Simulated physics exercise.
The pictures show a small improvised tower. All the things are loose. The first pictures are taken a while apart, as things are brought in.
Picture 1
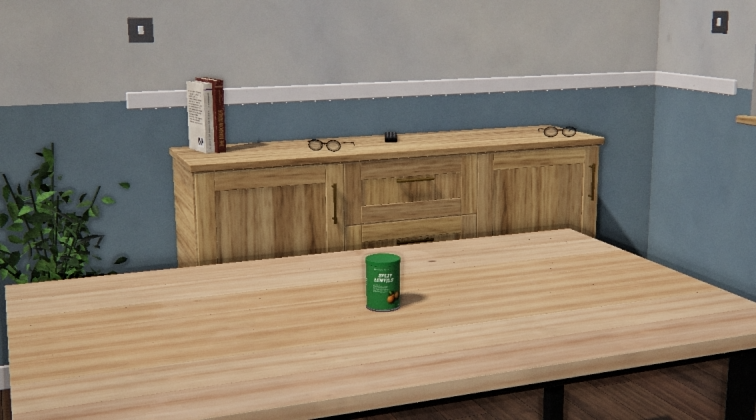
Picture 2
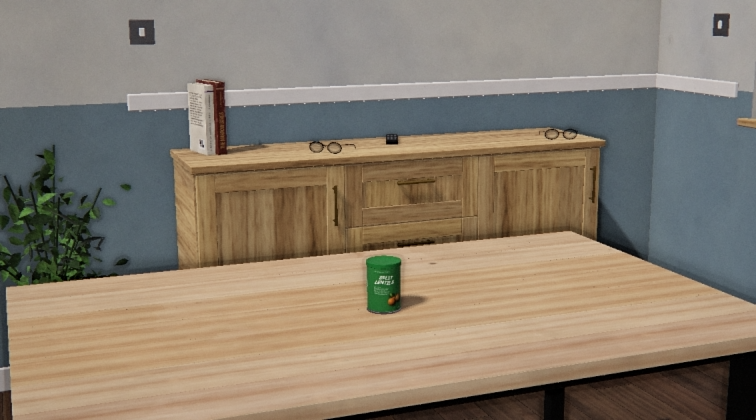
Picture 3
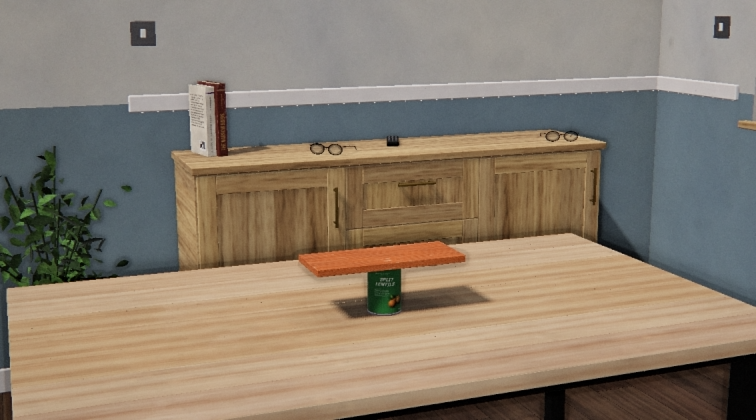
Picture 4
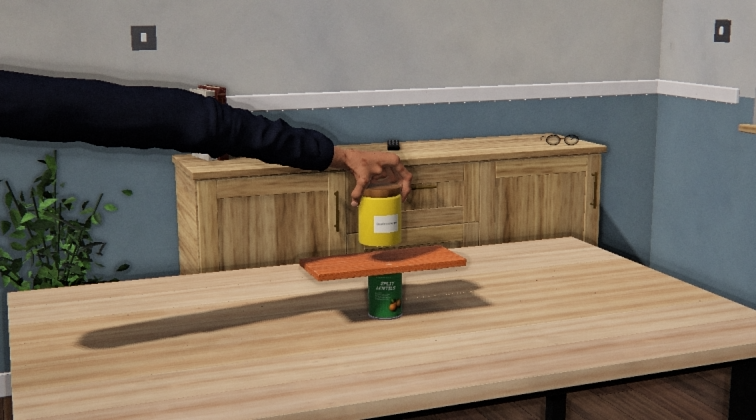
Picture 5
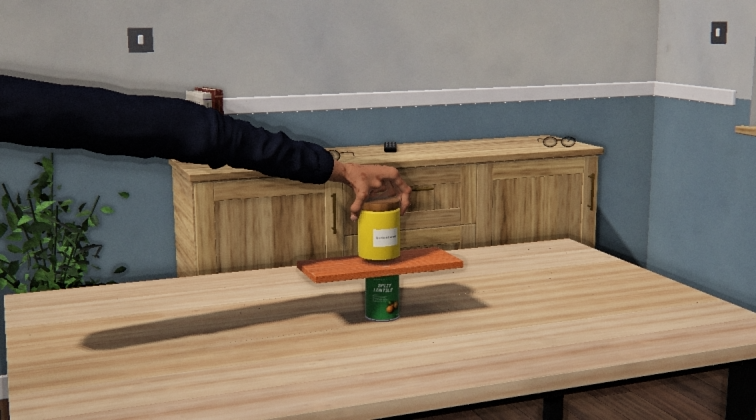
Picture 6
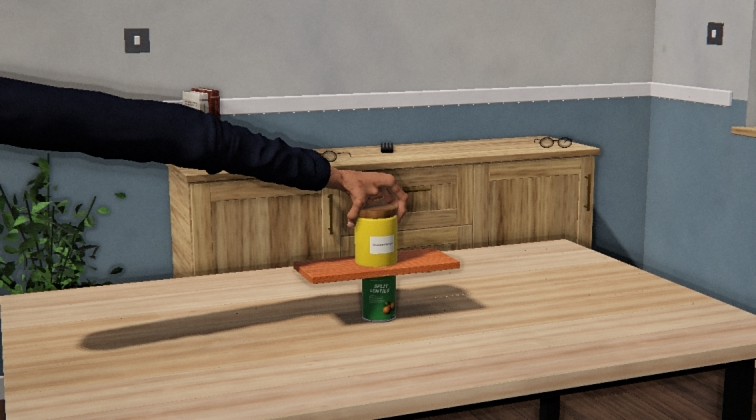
The video shows a green tin on a wooden table, then an orange board lying across its top, and finally a hand reaching in from the left and lowering a yellow jar onto the board above the tin.
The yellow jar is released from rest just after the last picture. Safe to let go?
Outcome: The stack keeps its balance.
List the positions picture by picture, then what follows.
In the first picture, the last thing is not in view yet; green tin (383, 282).
In the second picture, the last thing is not in view yet; green tin (384, 285).
In the third picture, the last thing is not in view yet; green tin (384, 286).
The fourth picture shows still above its spot; yellow jar (380, 214); green tin (385, 290).
The fifth picture shows still above its spot; yellow jar (379, 227); green tin (382, 292).
The sixth picture shows in place under the hand; yellow jar (376, 234); green tin (379, 293).
Then, 0.20 s past the last view, nothing moves.
Then, 0.40 s past the last view, yellow jar resting near (376, 235).
Finally, all 3 still in place. Final places as the last picture's camera would see them, yellow jar near (376, 235). The stack holds.
